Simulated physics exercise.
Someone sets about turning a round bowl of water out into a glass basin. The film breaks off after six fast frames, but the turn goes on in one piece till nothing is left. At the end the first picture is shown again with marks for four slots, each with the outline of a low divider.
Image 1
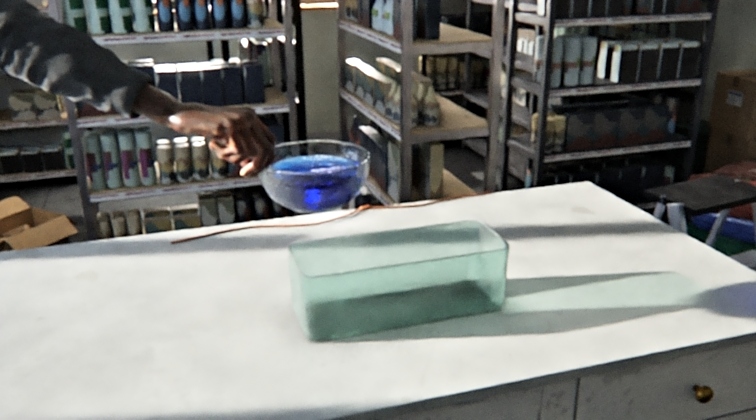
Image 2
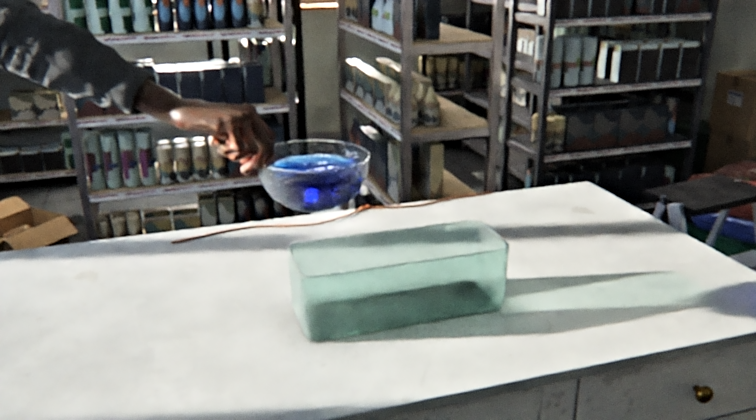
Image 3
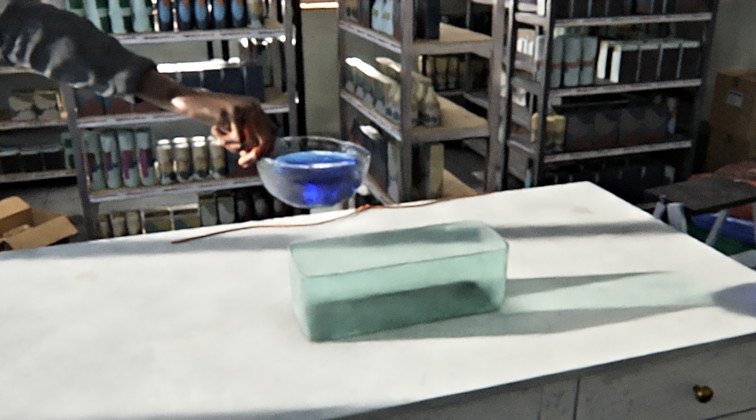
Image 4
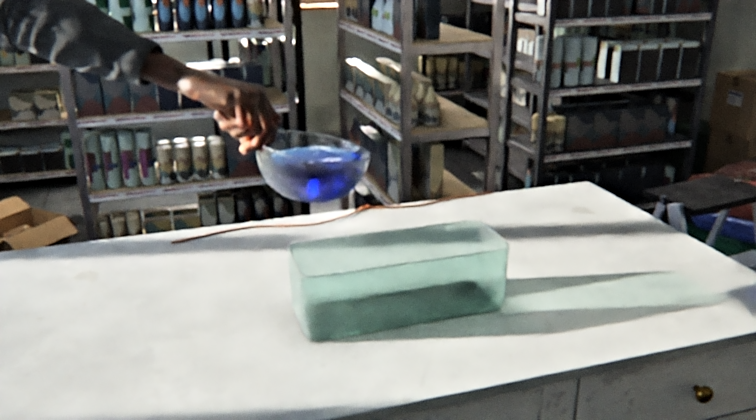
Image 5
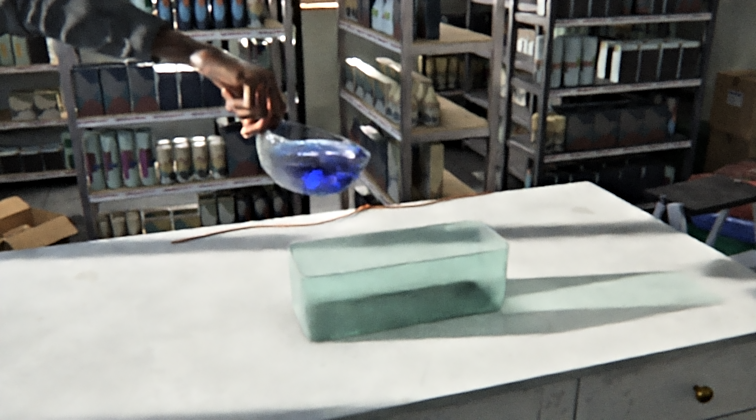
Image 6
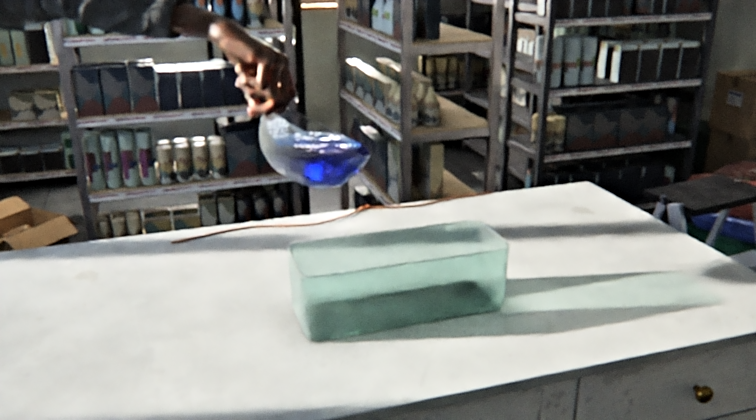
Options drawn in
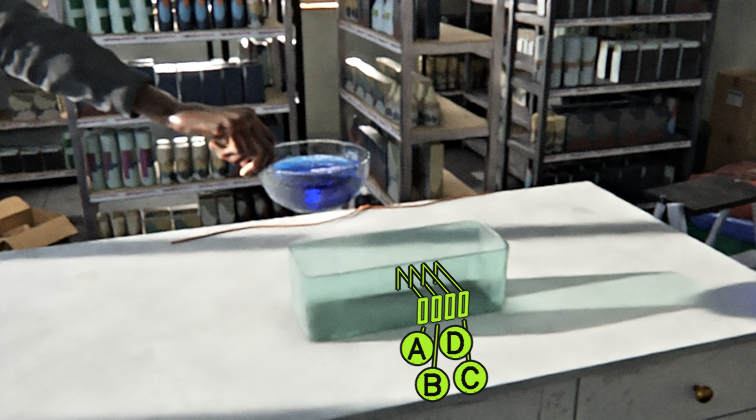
The clip opens on a hand holding a round, clear bowl of blue liquid upright above a white table, behind a pale green glass basin, with stocked shelves beyond. The hand then rises and tilts the bowl steadily to the right, until the blue liquid reaches the lowered right side of its rim.
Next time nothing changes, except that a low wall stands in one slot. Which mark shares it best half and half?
The best place is D.
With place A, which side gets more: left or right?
The right side.
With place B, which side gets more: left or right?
The right one.
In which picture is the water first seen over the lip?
Picture 6.
On the marked copy, A at (423, 327); B at (437, 325); C at (464, 320); D at (450, 322).
With A, about 16 % ends left of the wall and 82 % right of it.
With B, about 25 % ends left of the wall and 73 % right of it.
With C, about 71 % ends left of the wall and 25 % right of it; 4 % is lost outside.
With D, about 47 % ends left of the wall and 50 % right of it; 3 % is lost outside.
